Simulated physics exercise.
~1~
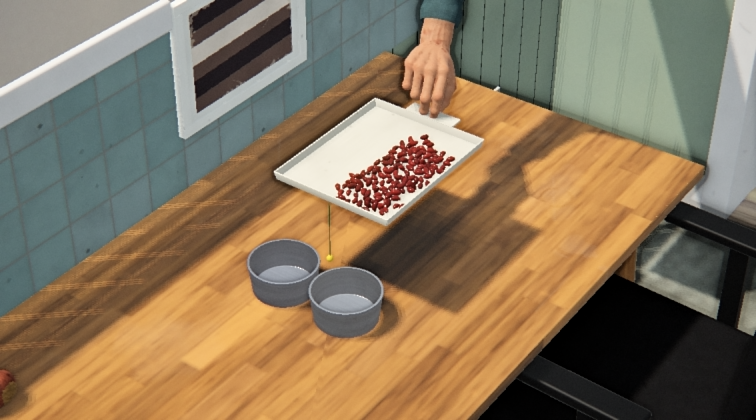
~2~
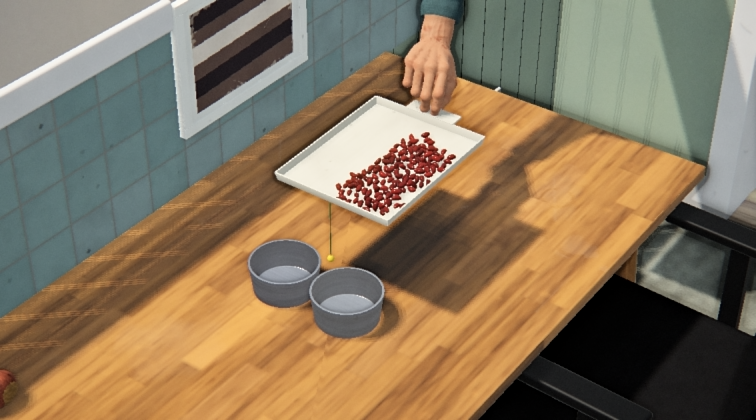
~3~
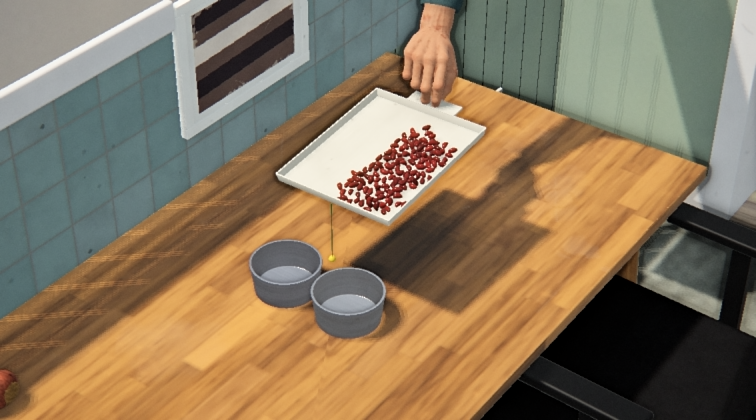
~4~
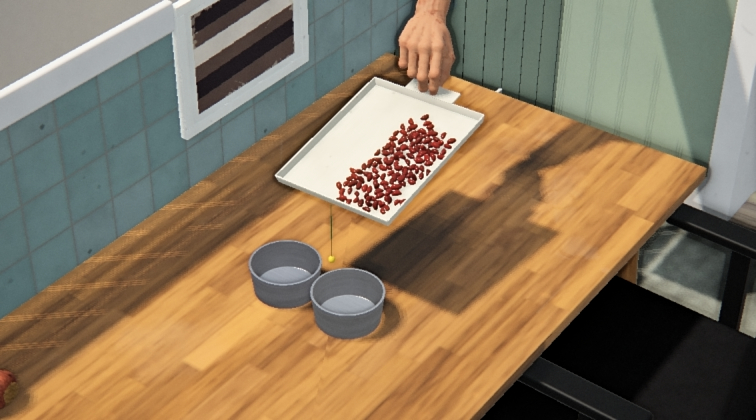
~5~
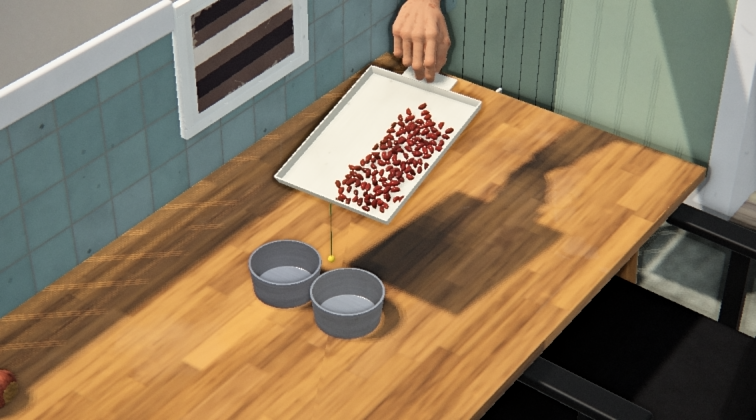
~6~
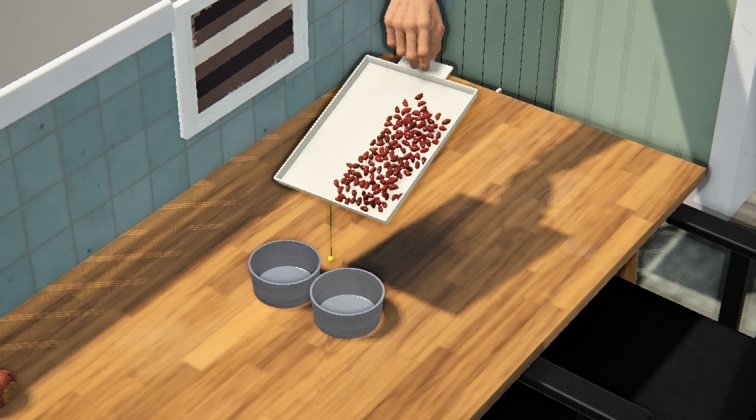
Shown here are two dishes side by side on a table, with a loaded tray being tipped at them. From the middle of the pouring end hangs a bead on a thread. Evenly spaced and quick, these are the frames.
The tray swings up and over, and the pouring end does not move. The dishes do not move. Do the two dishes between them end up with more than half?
Yes.
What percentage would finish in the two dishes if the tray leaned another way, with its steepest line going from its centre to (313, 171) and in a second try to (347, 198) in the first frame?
Around 50 percent for the first aim and around 70 percent for the second.
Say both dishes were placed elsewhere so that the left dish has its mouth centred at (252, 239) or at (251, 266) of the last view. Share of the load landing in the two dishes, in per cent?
Roughly 60% the first time and 70% the second time.
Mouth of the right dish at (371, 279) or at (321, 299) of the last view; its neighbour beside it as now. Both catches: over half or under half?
Together the dishes get less than a half first, then beyond half.
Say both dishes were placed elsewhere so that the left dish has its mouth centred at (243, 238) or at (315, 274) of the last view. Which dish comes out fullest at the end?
In the first try it's the one on the right, and in the second it's the one on the left.
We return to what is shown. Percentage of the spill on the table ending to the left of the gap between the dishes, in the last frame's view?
About 90 percent.
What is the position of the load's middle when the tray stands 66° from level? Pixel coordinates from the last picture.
Somewhere about pixel (340, 183).
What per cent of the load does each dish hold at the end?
Share at the end - left dish ~ 50 %, right dish ~ 30 %.
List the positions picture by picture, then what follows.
Corners of the pouring end (277, 171) and (386, 218), level; middle of the load (395, 174), kidney beans; left dish (262, 290); right dish (324, 320); bead on its thread (330, 258), in the first frame.
Corners of the pouring end (278, 172) and (387, 219), level; middle of the load (396, 173), in the second frame.
Corners of the pouring end (279, 173) and (388, 219), tipped barely, lowest at the left corner; middle of the load (397, 170), in the third frame.
Corners of the pouring end (278, 175) and (387, 219), tipped a little, lowest at the left corner; middle of the load (396, 165), in the fourth frame.
Corners of the pouring end (277, 176) and (386, 218), tipped clearly, lowest at the left corner; middle of the load (394, 159), in the fifth frame.
Corners of the pouring end (277, 177) and (385, 218), tipped clearly, lowest at the left corner; middle of the load (392, 154); left dish (263, 290); right dish (325, 321), in the sixth frame.
Just after the last frame, tray tipped steeply; almost all on the tray; just a few in the air.
A moment on, tray tipped past a quarter turn; roughly a third on the tray; about a tenth in the right dish; about a tenth in the left dish; about a tenth outside both; roughly a third in the air.
Further on, tray tipped past a quarter turn; roughly a third in the right dish; roughly half in the left dish; roughly a quarter outside both.
When it is over, tray tipped past a quarter turn; roughly a third in the right dish; roughly half in the left dish; roughly a quarter outside both.
